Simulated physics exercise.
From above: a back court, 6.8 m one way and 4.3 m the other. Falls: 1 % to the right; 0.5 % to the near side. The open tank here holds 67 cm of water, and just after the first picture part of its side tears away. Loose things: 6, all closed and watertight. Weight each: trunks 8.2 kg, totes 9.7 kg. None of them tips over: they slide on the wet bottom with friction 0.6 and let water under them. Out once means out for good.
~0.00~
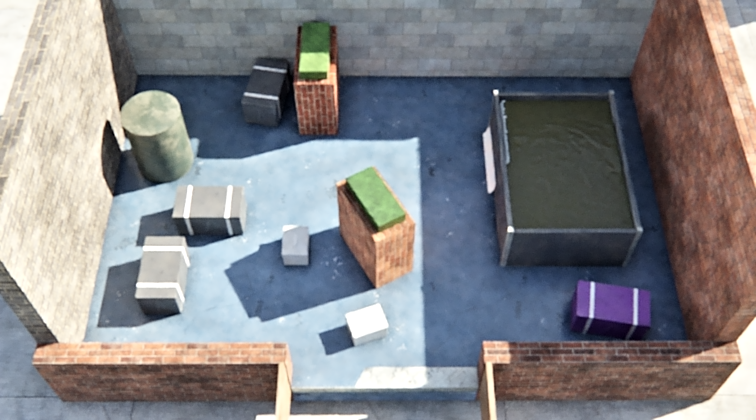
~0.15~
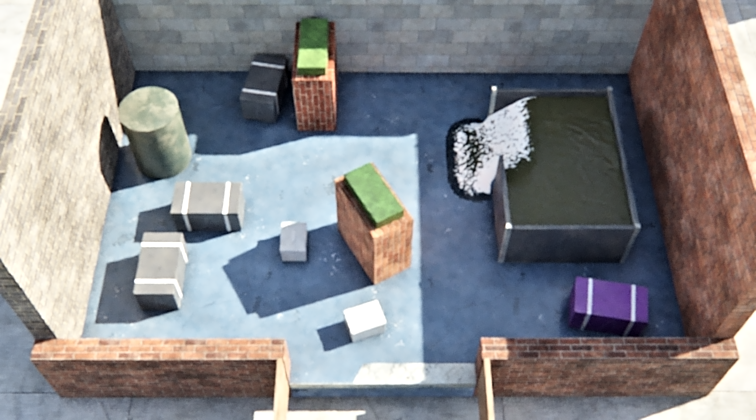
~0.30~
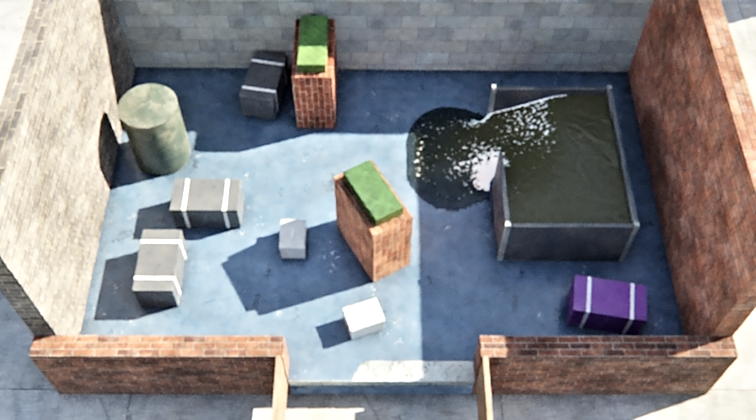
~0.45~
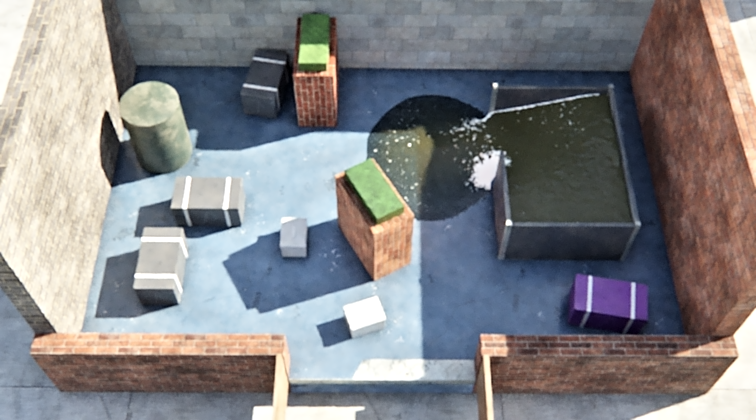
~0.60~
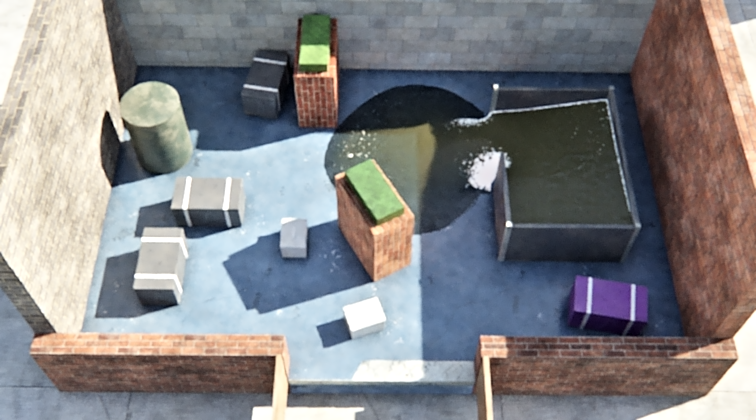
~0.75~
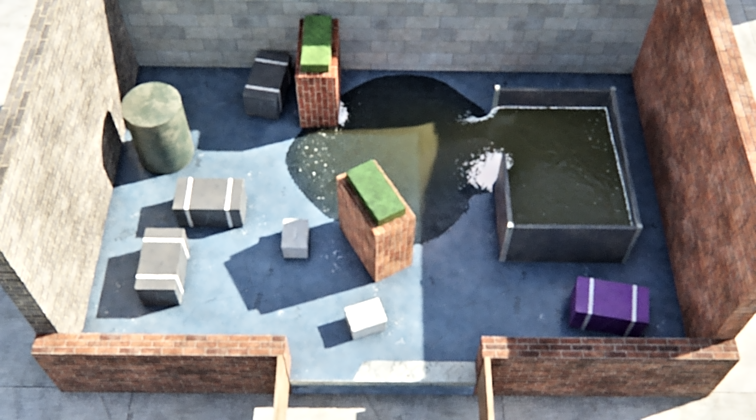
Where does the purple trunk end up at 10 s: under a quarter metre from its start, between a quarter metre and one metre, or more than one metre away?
Between a quarter metre and one metre from its start.
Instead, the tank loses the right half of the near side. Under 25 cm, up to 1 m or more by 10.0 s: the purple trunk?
Well, the purple trunk is flushed away.
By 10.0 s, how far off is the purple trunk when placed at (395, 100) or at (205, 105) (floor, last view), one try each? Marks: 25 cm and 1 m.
I'd expect that it gets borne away first and gets borne away second.
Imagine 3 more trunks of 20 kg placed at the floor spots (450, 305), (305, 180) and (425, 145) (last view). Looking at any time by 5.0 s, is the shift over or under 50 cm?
Within it, beyond it, beyond it.
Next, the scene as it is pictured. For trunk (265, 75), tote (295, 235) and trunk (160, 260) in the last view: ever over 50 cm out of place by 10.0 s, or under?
First one went too far, second one stayed inside, third one went too far.
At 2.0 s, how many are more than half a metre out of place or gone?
1 in all.
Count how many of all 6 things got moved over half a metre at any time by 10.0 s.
I make it 5.
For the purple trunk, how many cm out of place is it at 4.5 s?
0 cm or so by then.
After 2.0 s the purple trunk is near (612, 299), 0.0 m from its start, aground; 0 of 6 are out; 1 afloat.
After 4.5 s the purple trunk is near (612, 299), 0.0 m from its start, aground; 0 of 6 are out; 3 afloat.
After 7.0 s the purple trunk is near (618, 298), 0.1 m from its start, afloat; 0 of 6 are out; 4 afloat.
After 10.0 s the purple trunk is near (660, 299), 0.5 m from its start, afloat; 1 of 6 are out; 3 afloat.
